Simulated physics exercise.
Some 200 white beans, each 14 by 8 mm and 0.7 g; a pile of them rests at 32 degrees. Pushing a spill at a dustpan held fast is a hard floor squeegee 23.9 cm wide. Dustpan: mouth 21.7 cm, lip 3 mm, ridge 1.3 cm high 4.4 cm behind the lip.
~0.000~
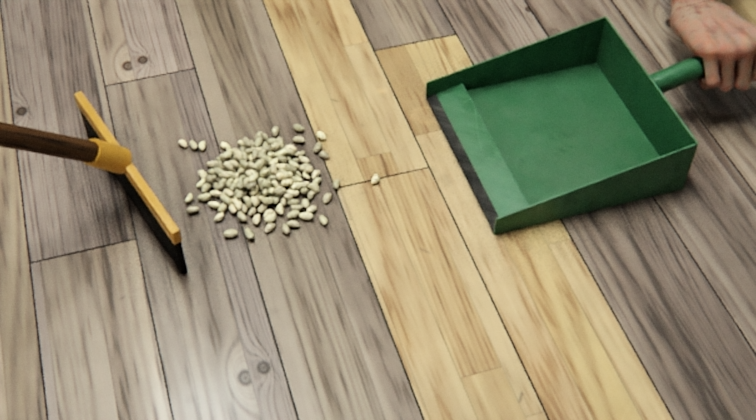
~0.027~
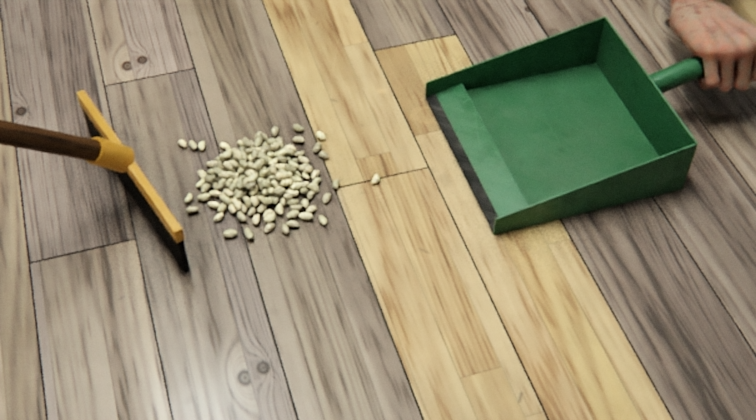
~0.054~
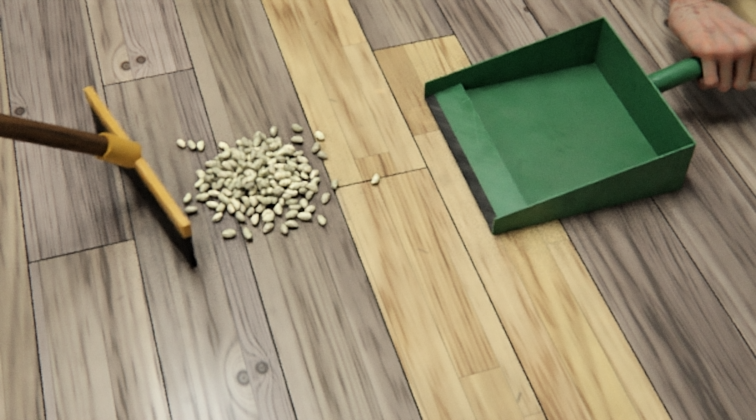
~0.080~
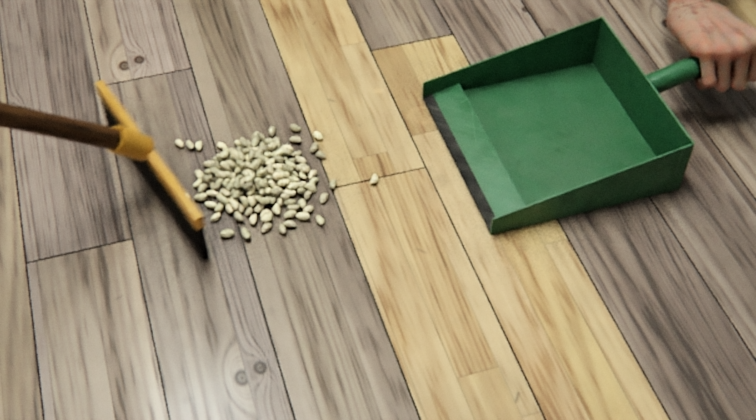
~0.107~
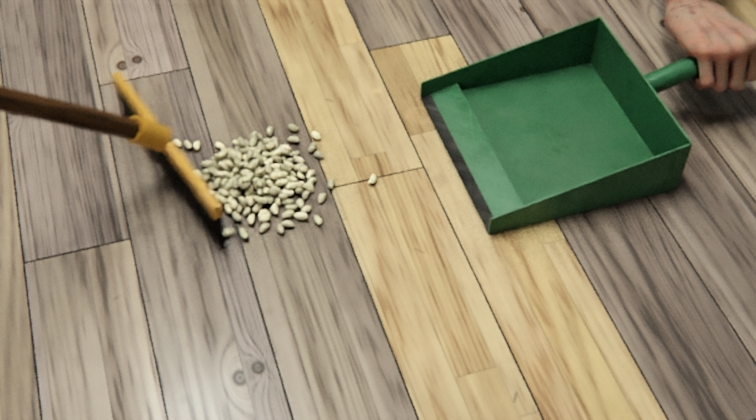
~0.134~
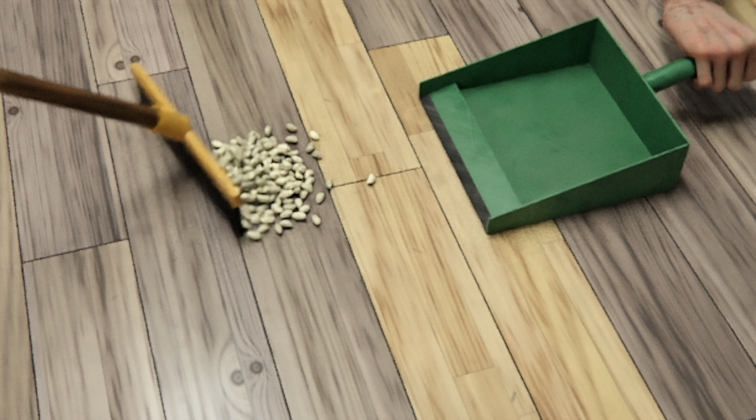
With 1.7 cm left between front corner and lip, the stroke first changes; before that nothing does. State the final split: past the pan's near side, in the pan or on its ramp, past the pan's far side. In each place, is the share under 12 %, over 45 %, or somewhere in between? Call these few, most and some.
I would put it this way: Near side few, pan some, far side most.
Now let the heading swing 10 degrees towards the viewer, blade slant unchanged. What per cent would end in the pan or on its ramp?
25 per cent.
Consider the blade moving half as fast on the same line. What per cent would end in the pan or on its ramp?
Some 10 %.
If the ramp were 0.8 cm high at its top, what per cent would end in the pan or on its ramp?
That would give something like 20 per cent.
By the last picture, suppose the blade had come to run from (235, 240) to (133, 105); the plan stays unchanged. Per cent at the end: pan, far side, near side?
Split: Pan = 5, far = 20, near = 5.
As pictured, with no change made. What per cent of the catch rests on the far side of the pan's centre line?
Close to 100 %.
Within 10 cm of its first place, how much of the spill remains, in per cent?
I'd estimate roughly 0 per cent.
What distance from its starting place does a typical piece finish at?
Roughly 26 cm.
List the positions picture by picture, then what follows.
The first picture shows blade from (176, 237) to (81, 102), moved 0.0 cm, 0 of the pieces shifted so far; middle of the pieces at (265, 181); pan at (565, 138).
The second picture shows blade from (178, 236) to (83, 101), moved 0.3 cm, 0 of the pieces shifted so far; middle of the pieces at (264, 181).
The third picture shows blade from (186, 231) to (91, 97), moved 1.4 cm, 0 of the pieces shifted so far; middle of the pieces at (263, 181).
The fourth picture shows blade from (199, 223) to (102, 91), moved 3.0 cm, 0 of the pieces shifted so far; middle of the pieces at (261, 181).
The fifth picture shows blade from (217, 212) to (119, 82), moved 5.3 cm, 3 of the pieces shifted so far; middle of the pieces at (259, 181).
The sixth picture shows blade from (236, 201) to (137, 73), moved 7.8 cm, 89 of the pieces shifted so far; middle of the pieces at (258, 171); pan at (558, 138). Its pace works out near 0.93 m/s, heading 20 degrees away from the viewer's side.
After 0.27 s, middle of the blade 16 cm from the lip; 0 % over the lip, far side 25 %, near side 0 %.
Then, at 0.37 s, middle of the blade 7 cm from the lip; 0 % over the lip, far side 45 %, near side 0 %.
After 0.59 s, middle of the blade 5 cm from the lip; 20 % over the lip, far side 55 %, near side 0 %.
At rest (2.7 s), near side 5 %, pan 15 %, far side 50 %, in front of the lip or behind the blade 30 %.
